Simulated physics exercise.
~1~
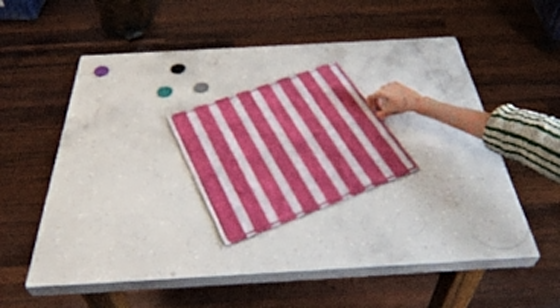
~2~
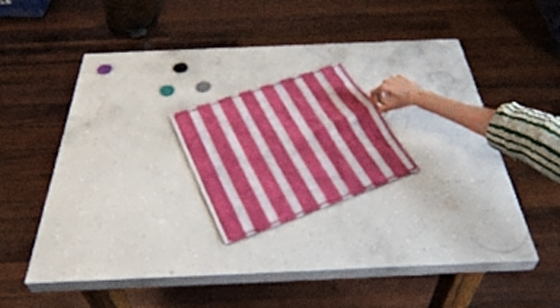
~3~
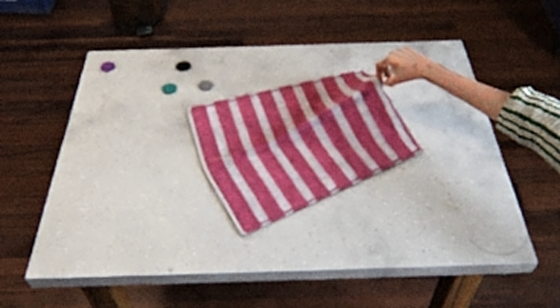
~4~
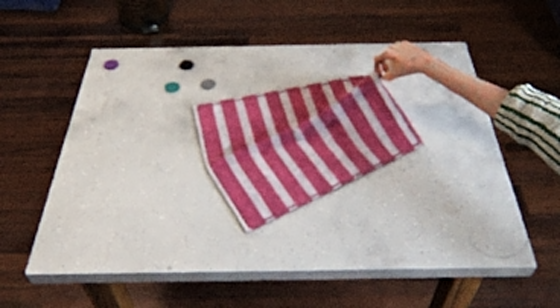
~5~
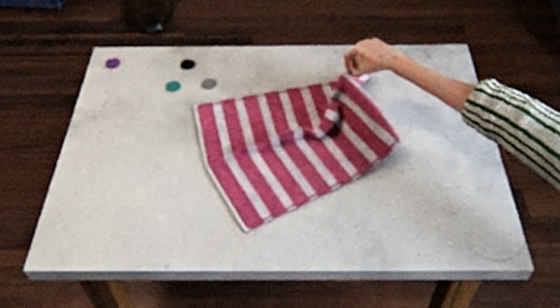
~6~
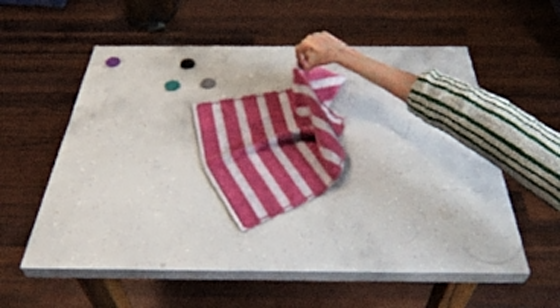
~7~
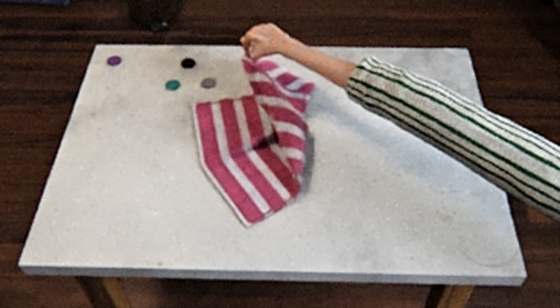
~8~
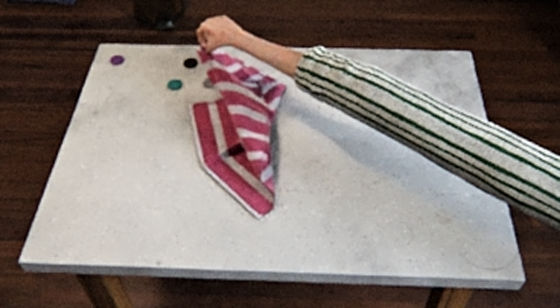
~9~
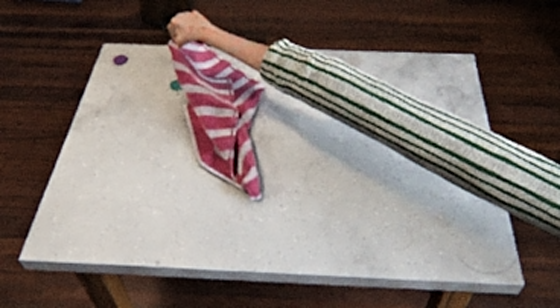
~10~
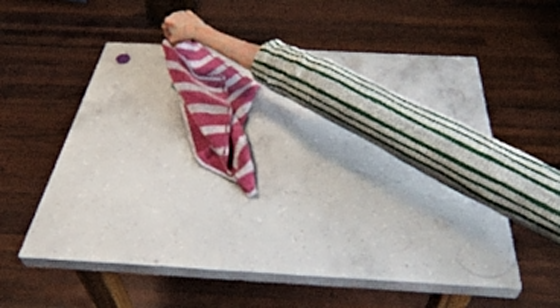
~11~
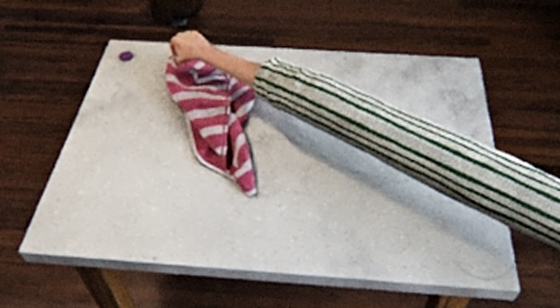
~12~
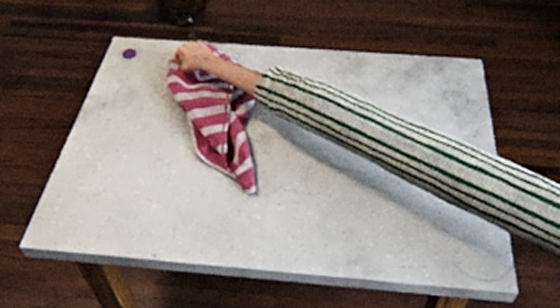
A pink-and-white striped cloth lying on a pale tabletop was pinched at its upper right corner by a hand, lifted and pulled across to the left, ending bunched over the black, grey and teal discs while the purple one stayed uncovered.
